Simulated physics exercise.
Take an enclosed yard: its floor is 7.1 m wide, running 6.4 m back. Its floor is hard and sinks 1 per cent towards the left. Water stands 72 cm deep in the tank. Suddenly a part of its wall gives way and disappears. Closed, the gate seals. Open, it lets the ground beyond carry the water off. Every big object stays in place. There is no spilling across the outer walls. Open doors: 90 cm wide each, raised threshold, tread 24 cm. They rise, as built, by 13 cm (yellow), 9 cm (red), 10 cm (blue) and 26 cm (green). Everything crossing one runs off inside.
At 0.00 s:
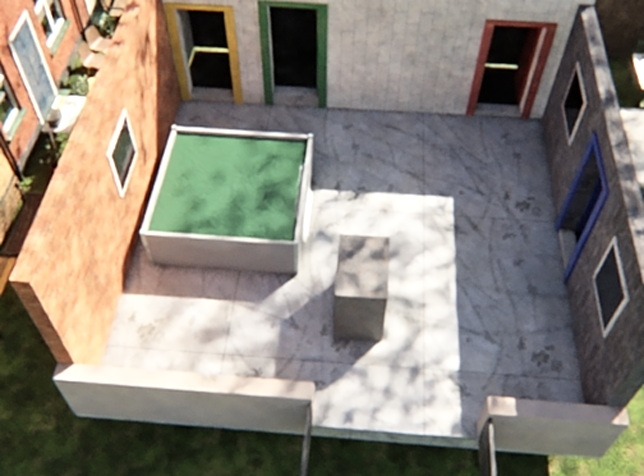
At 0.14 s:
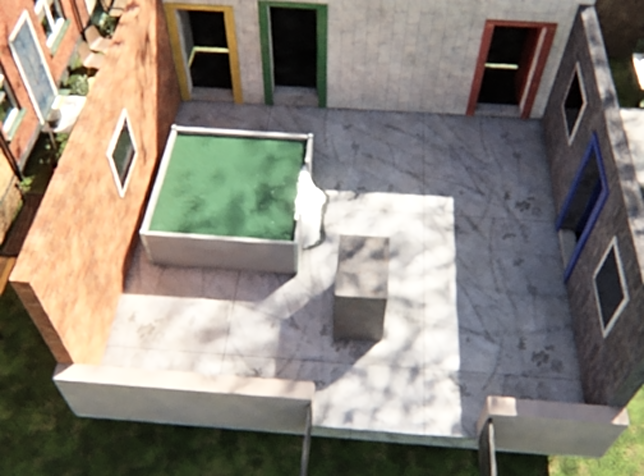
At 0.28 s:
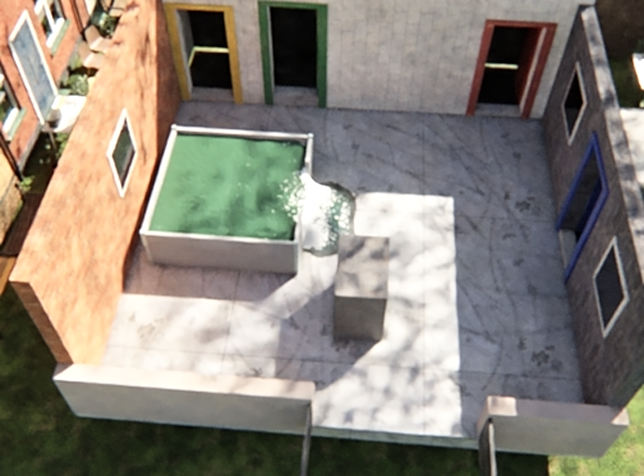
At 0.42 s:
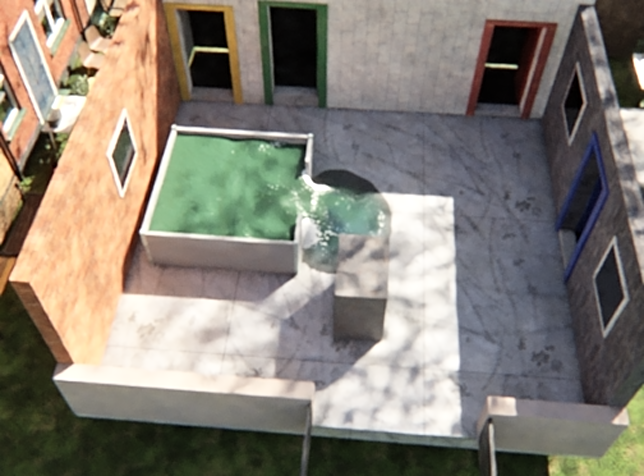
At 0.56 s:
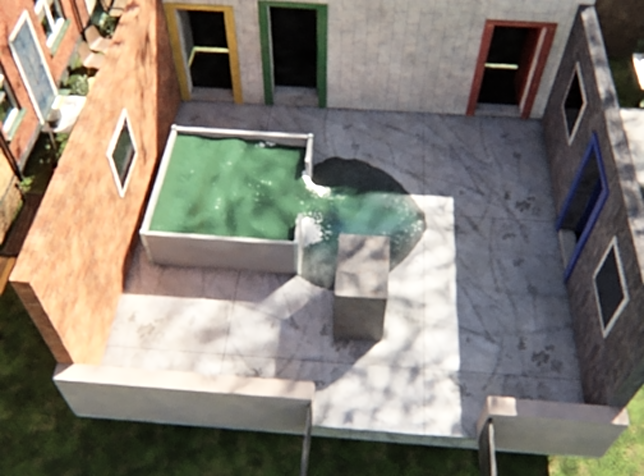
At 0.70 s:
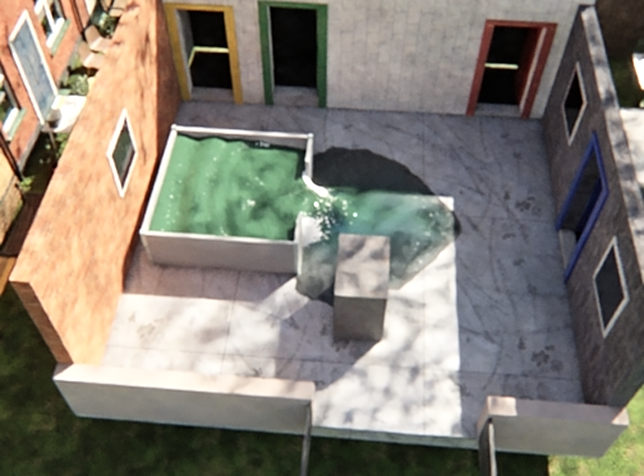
Green water in a raised tank bursting through a gap in its right side and spreading across the yard floor around a block.
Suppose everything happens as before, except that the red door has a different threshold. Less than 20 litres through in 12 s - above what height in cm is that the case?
Above about 18 cm.
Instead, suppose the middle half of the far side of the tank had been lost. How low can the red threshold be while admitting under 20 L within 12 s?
Then 9.5 cm.
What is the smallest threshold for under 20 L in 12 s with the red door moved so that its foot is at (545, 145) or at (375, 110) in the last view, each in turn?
Minimums: About 19 cm and 6.0 cm.
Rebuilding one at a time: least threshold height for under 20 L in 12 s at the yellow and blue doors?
You'd want about 9.5 centimetres at yellow and about 21 centimetres at blue.
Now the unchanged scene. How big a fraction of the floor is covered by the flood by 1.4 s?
Roughly 35 percent of the floor.
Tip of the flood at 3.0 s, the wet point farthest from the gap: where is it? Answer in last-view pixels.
The farthest wet point sits near (584, 430) in the last view.
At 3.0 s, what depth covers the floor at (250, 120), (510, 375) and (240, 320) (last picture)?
Depths of roughly 0 cm, 2 cm and 0 cm, in that order.
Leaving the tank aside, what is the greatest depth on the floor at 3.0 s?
32 cm.
After 1.4 s water covers 35 % of the floor, deepest (41 cm) near (313, 215); it has not reached the red door.
After 3.0 s water covers 50 % of the floor, deepest (32 cm) near (542, 141); 21 cm at the red door, 13 litres in over its 9 cm threshold.
After 12.0 s water covers 95 % of the floor, deepest (18 cm) near (159, 175); 7 cm at the red door, 146 litres in over its 9 cm threshold.
At the red door as built, the water arrived by 2.0 s and peaked near 23 cm at 3.4 s.
Run again over the same 12 s with other heights there, 31 litres in over 16 cm, 8 litres over 22 cm. The limit of 20 litres is kept from about 18 cm up.
